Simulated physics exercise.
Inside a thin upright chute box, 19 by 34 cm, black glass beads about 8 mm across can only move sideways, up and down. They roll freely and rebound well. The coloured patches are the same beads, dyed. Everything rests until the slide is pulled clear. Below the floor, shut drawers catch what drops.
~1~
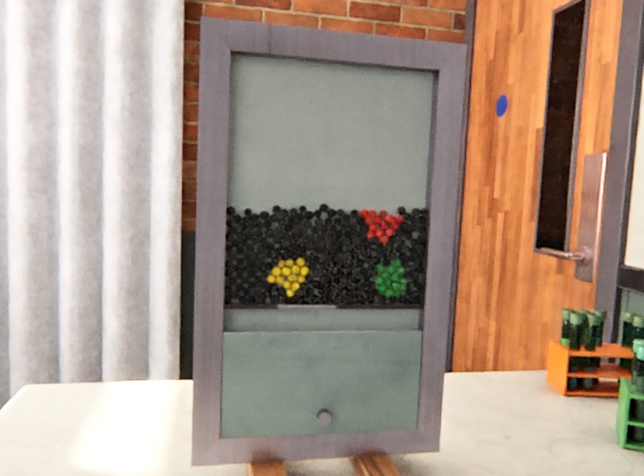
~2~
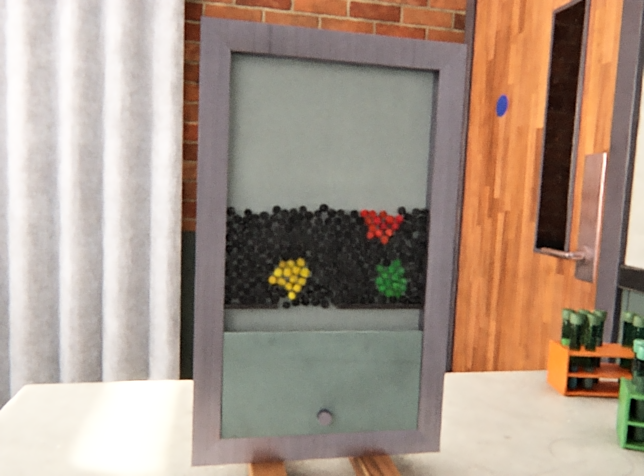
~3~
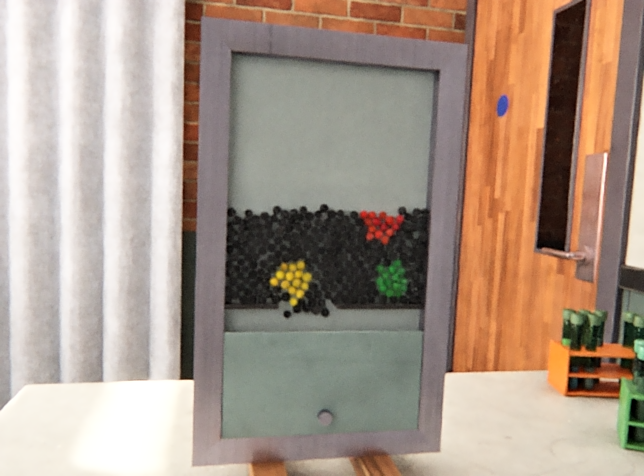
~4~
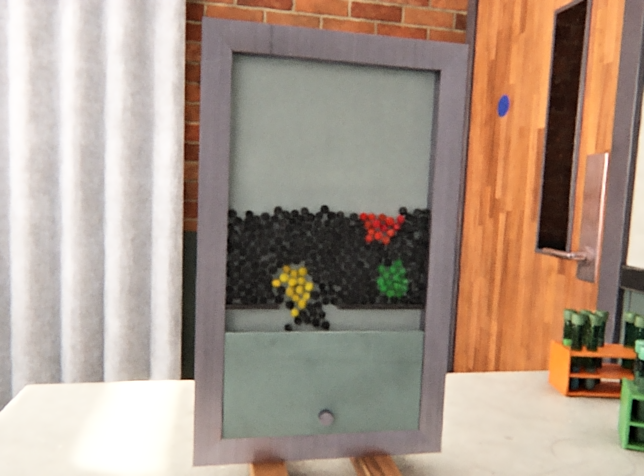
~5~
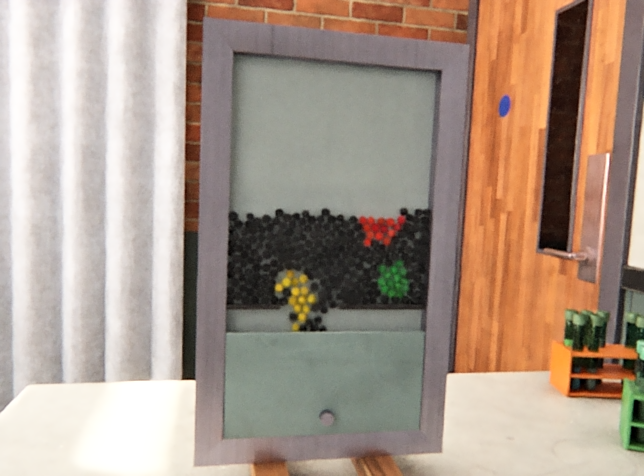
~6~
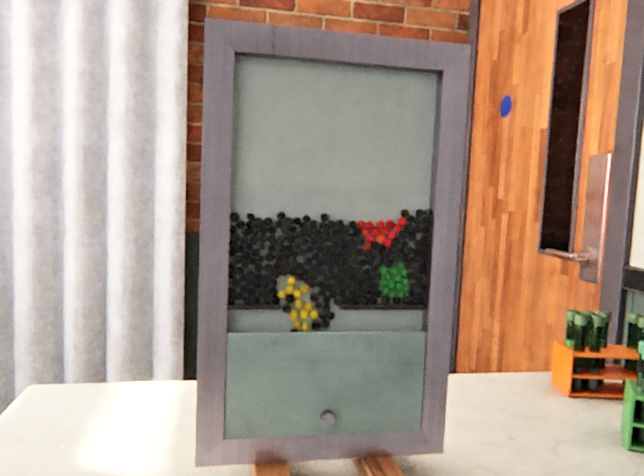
Black beads with red, yellow and green patches lie in an upright, grey-framed box on a pale table, seen from the front in a room with brick and wood behind. A pale curtain hangs at left, and racks of green tubes stand at right. Beads drop through the floor below the yellow patch, which stretches downward and breaks up, while the view barely shifts.
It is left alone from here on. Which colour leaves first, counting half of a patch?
First out: Yellow.
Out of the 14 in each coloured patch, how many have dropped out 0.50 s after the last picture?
Red 12, yellow 14, green 0.
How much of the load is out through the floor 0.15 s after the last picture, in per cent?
Some 30 per cent.
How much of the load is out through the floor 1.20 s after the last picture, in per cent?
Roughly 85 per cent.
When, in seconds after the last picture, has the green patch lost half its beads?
At about 0.8 s.
Then, 0.15 s later than the last picture, 30 % are out; out of 14, red 0, yellow 14, green 0.
Then, 0.50 s later than the last picture, 70 % are out; out of 14, red 11, yellow 14, green 0.
Then, 1.20 s later than the last picture, 85 % are out; out of 14, red 14, yellow 14, green 10.
All still 2.6 s after it, 90 % are out; out of 14, red 14, yellow 14, green 11; half out at red 0.41 s, yellow 0.04 s, green 0.83 s.
